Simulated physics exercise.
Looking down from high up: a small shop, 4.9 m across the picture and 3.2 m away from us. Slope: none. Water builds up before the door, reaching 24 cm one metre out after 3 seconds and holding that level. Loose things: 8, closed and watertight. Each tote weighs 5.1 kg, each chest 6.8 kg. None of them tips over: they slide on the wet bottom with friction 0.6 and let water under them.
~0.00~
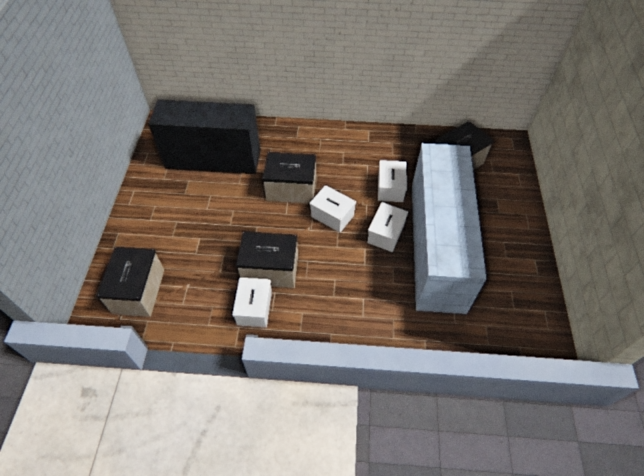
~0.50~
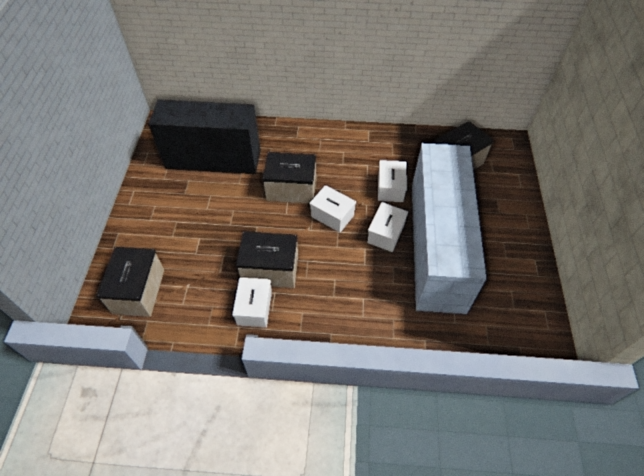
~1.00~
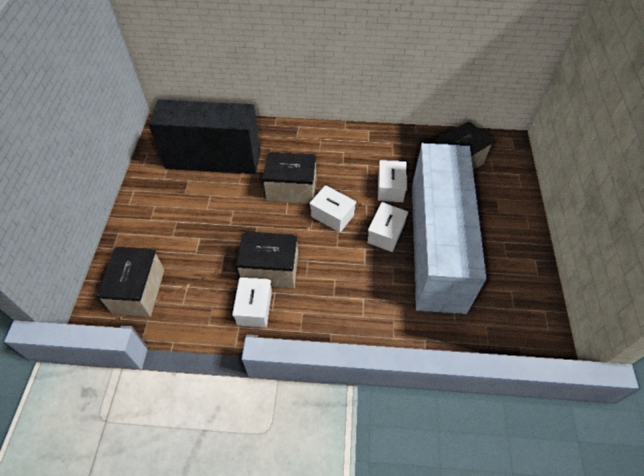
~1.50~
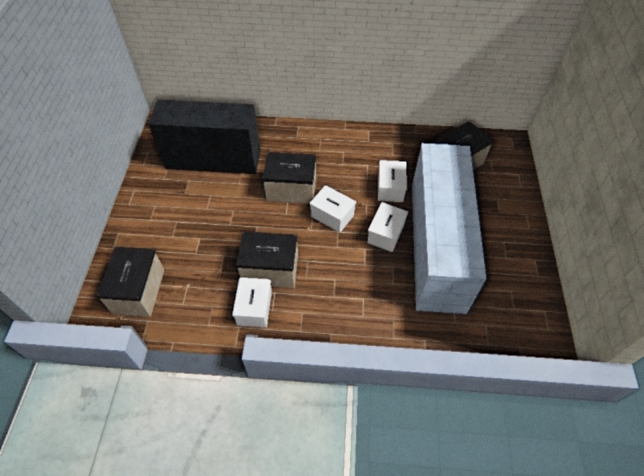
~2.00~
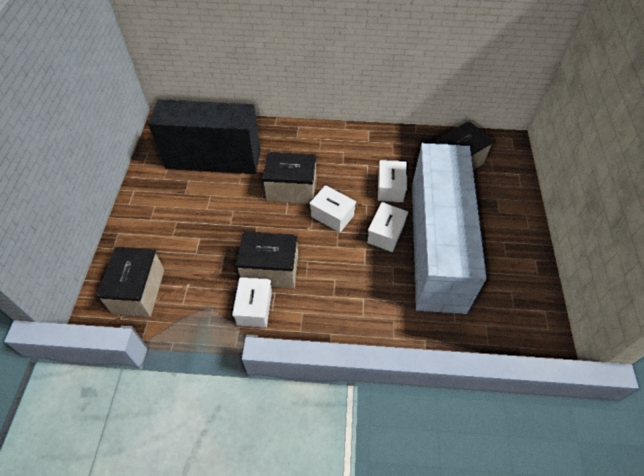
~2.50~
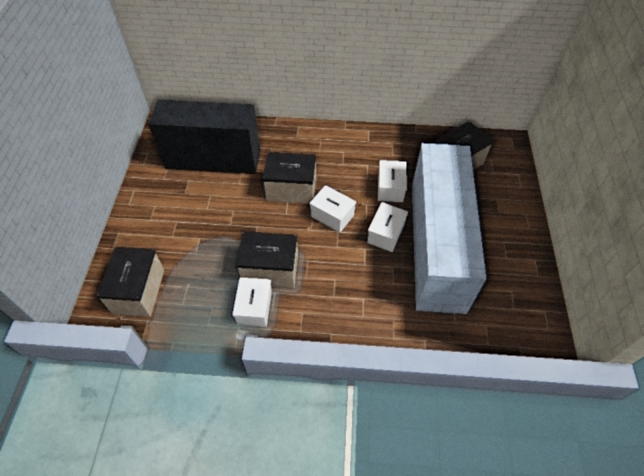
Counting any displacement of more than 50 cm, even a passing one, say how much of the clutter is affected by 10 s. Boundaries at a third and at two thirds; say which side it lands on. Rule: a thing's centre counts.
It lands on or past two thirds.
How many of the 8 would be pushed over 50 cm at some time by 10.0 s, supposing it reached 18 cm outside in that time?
5.
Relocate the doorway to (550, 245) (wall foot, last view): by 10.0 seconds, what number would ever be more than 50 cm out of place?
4.
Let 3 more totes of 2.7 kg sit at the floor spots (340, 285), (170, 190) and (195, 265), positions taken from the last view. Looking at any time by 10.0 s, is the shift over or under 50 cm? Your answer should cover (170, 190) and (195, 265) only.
The first: Exceeds it. The second: Exceeds it.
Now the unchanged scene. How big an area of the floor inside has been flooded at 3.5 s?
Around 5.0 m2 of it.
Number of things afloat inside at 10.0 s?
I'd say 6 of them.
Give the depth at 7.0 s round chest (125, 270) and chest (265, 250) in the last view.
Around 6 cm and 10 cm.
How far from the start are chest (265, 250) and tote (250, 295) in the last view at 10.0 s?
250 cm and 60 cm respectively.
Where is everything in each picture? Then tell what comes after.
A tote at (252, 297), on the bottom; a tote at (393, 174), on the bottom; water covers 0.0 m2; 0 of 8 have shifted, in the first picture.
A tote at (252, 297) rests on the ground; a tote at (393, 174) rests on the ground; 0.0 m2 under water; 0 of 8 have shifted, in the second picture.
A tote at (252, 297), on the bottom; a tote at (393, 174), on the bottom; 0.0 m2 under water; 0 of 8 have shifted, in the third picture.
A tote at (252, 297), on the bottom; a tote at (393, 174), on the bottom; water covers 0.0 m2; 0 of 8 have shifted, in the fourth picture.
A tote at (252, 297), on the bottom; a tote at (393, 174) rests on the ground; 0.3 m2 under water; 0 of 8 have shifted, in the fifth picture.
A tote at (252, 297), on the bottom; a tote at (393, 174) rests on the ground; water covers 1.0 m2; 0 of 8 have shifted, in the sixth picture.
After 3.5 s 0 of 8 are over 50 cm from their spots; 0 afloat.
After 4.5 s 2 of 8 are over 50 cm from their spots; 1 afloat.
After 7.0 s 4 of 8 are over 50 cm from their spots; 4 afloat.
After 10.0 s 8 of 8 are over 50 cm from their spots, and 8 have been at some point; 6 afloat.
